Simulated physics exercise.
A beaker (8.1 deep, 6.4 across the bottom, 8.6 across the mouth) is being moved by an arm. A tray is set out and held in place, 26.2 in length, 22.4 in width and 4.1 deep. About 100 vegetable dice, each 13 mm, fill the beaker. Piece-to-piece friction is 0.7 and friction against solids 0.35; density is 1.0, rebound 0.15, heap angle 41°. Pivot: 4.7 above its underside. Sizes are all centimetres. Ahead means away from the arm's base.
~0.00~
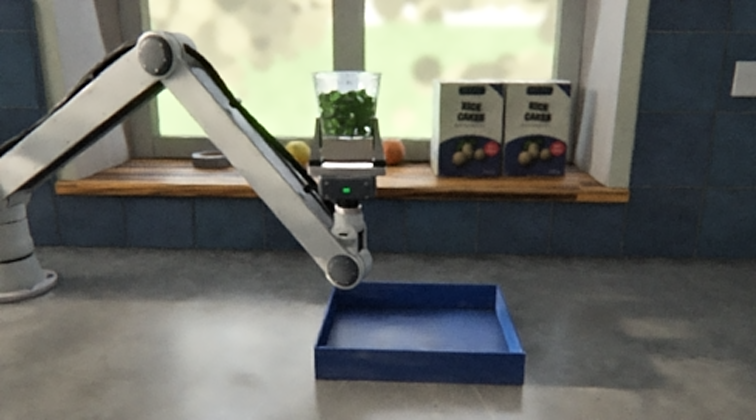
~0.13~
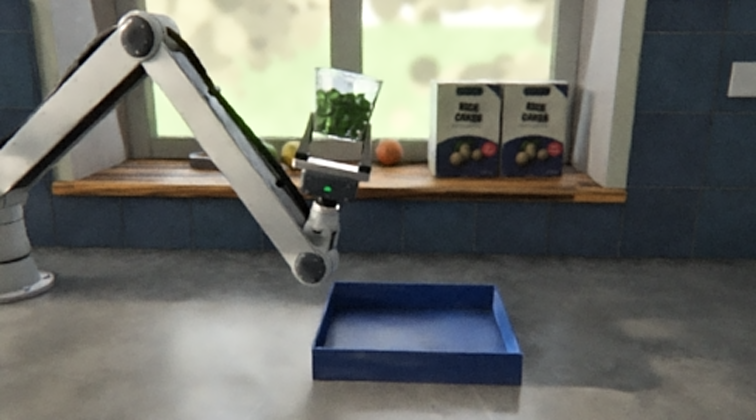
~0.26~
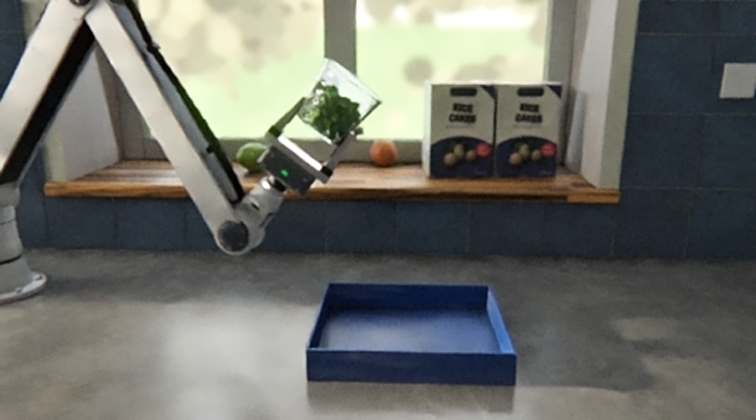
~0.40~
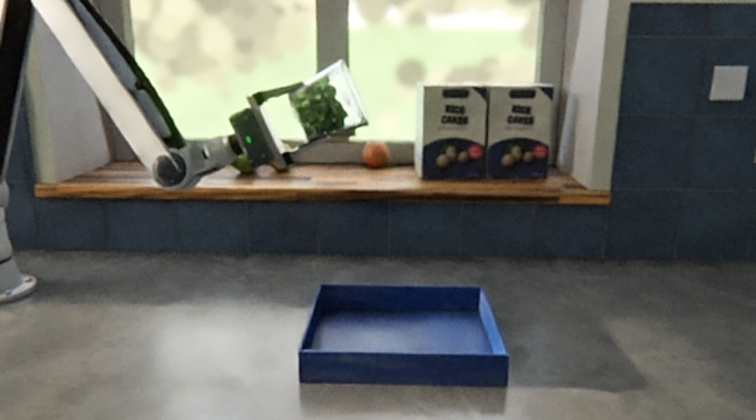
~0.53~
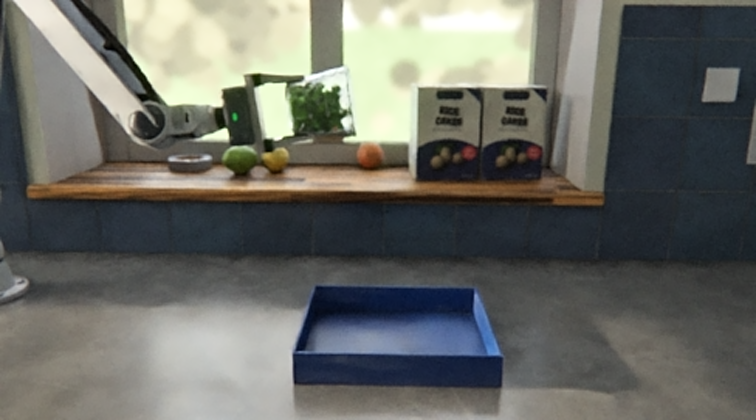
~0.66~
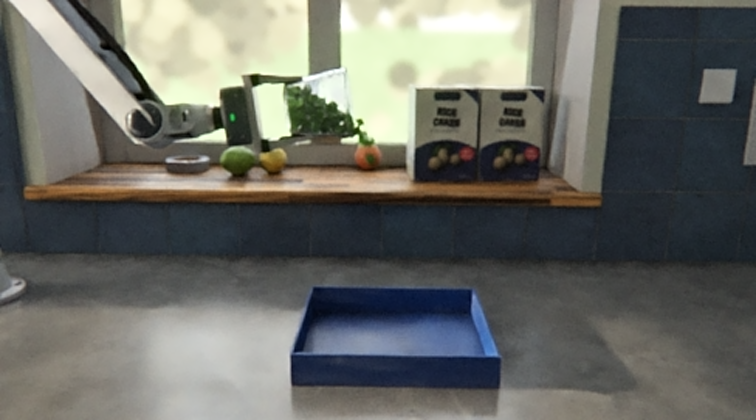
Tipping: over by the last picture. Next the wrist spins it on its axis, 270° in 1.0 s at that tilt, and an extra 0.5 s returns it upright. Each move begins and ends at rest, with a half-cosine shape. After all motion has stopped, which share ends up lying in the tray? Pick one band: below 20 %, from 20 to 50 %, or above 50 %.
The share falls from 20 to 50 %.
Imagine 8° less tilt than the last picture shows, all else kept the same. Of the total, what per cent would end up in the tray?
Estimate: Near 15 %.
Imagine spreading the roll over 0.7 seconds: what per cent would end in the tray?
Expected share: Some 30 %.
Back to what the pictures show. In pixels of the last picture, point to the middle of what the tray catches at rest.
Roughly at pixel (399, 334).
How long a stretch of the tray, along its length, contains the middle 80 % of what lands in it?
Around 12 cm.
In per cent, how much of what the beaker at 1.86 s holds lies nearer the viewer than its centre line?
Roughly 30 per cent.
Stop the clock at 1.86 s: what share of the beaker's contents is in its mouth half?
About 40 percent.
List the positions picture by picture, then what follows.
In the first frame, the beaker middle at (347, 106), upright; upper third of the load around (349, 99), from x 325 to 370, top at y 90; 96 in the beaker.
In the second frame, the beaker middle at (344, 106), tipped 11°; upper third of the load around (339, 99), from x 320 to 365, top at y 90.
In the third frame, the beaker middle at (336, 106), tipped 38°; upper third of the load around (327, 98), from x 305 to 360, top at y 85.
In the fourth frame, the beaker middle at (327, 105), tipped 67°; upper third of the load around (319, 95), from x 295 to 345, top at y 80.
In the fifth frame, the beaker middle at (320, 105), tipped 82°; upper third of the load around (313, 95), from x 295 to 345, top at y 85.
In the sixth frame, the beaker middle at (318, 106), tipped 83°; upper third of the load around (308, 102), from x 290 to 370, top at y 90; 93 in the beaker, 3 in flight or on a rim.
After 1.26 s, tipped 83°, highest piece 37 above the table; 78 in the beaker, 11 in the tray, 7 in flight or on a rim.
After 1.86 s, tipped 54°, highest piece 36 above the table; 63 in the beaker, 31 in the tray, 2 in flight or on a rim.
After 2.36 s, upright, highest piece 37 above the table; 63 in the beaker, 33 in the tray.
After 3.06 s, upright, highest piece 37 above the table; 63 in the beaker, 33 in the tray.
In the end, 63 in the beaker, 33 in the tray. That is 34 % in the tray.
